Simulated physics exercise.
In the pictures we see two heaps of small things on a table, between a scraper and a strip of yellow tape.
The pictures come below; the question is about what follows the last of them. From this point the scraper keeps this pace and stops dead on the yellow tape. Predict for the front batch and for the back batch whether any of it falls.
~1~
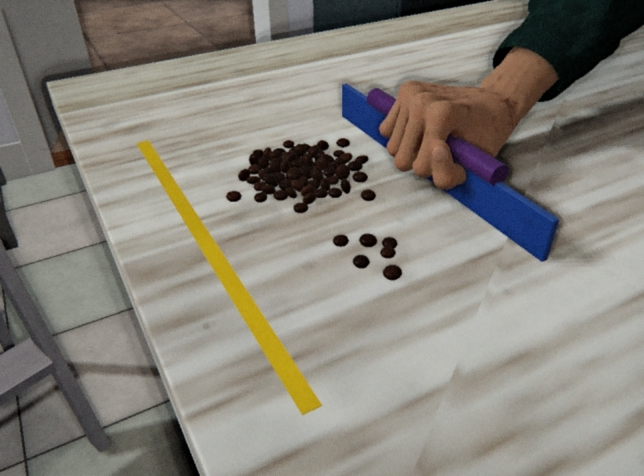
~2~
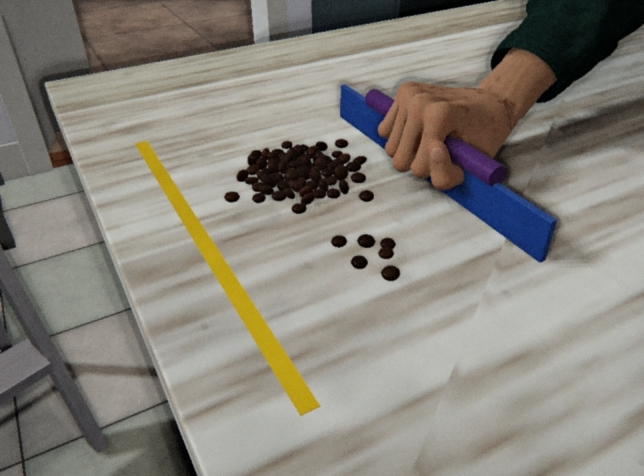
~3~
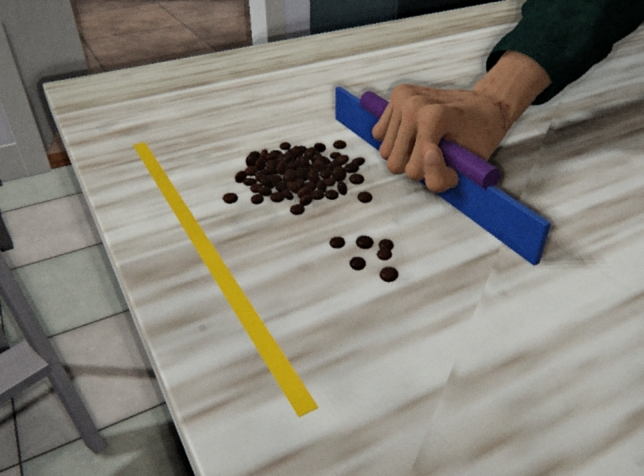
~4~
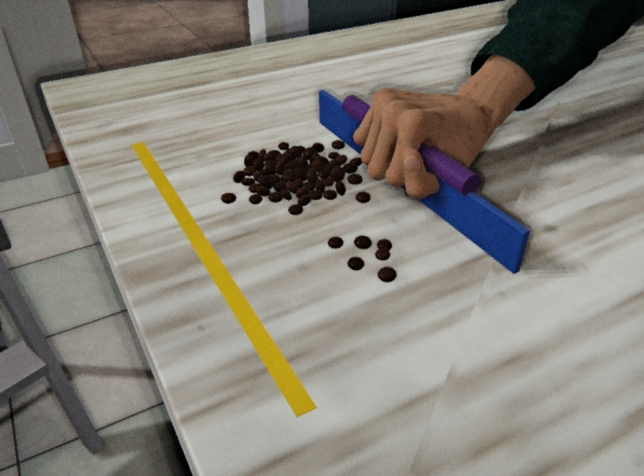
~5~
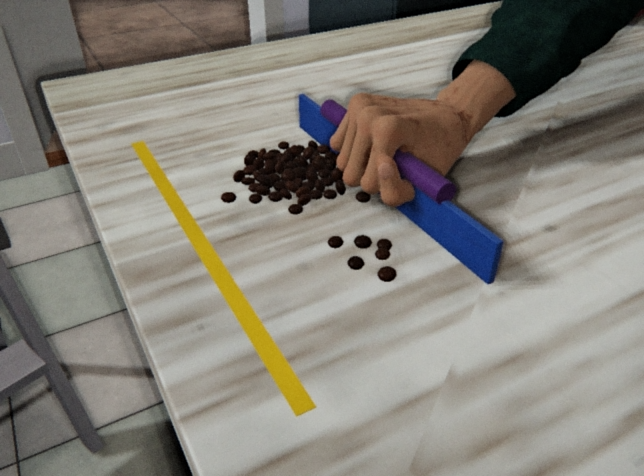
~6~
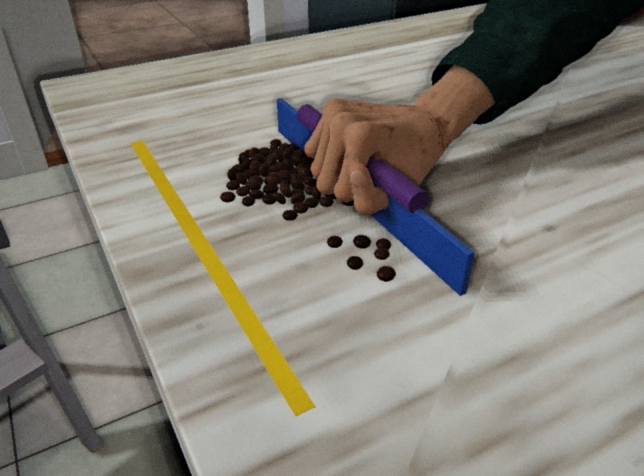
In order: The front batch is still fully up; the back batch partly leaves the surface.
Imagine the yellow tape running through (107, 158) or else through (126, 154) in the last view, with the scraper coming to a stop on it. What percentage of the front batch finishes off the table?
Lab note - share off: About 0% and about 0%.
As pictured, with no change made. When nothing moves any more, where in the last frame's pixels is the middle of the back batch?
I'd put it somewhere close to (137, 215).
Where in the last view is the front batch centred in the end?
I'd place the middle near (217, 309).
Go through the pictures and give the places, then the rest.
The first picture shows scraper at (530, 225), at rest; yellow tape at (148, 150), about a palm's width from the edge; edge at (122, 270); front batch at (388, 253), a few flat chocolate drops; back batch at (297, 165), many flat chocolate drops.
The second picture shows scraper at (528, 226), at rest; back batch at (296, 166).
The third picture shows scraper at (522, 229); front batch at (384, 254).
The fourth picture shows scraper at (502, 236); back batch at (292, 167).
The fifth picture shows scraper at (476, 246); front batch at (383, 254).
The sixth picture shows scraper at (449, 257); yellow tape at (142, 150); edge at (115, 271); front batch at (382, 254); back batch at (283, 170), most pushed along.
Then, 0.37 s after the last picture, scraper still moving, near (269, 183); front batch all on the table, its front near (306, 281); back batch all on the table, its front near (169, 220).
Then, 0.76 s after the last picture, scraper stopped at the yellow tape; front batch all on the table, its front near (209, 317); back batch a small part over the edge.
Then, 1.04 s after the last picture, scraper stopped at the yellow tape; front batch all on the table, its front near (209, 317); back batch about a quarter over the edge.
At rest, scraper stopped at the yellow tape; front batch all on the table, its front near (209, 317); back batch about a quarter over the edge.
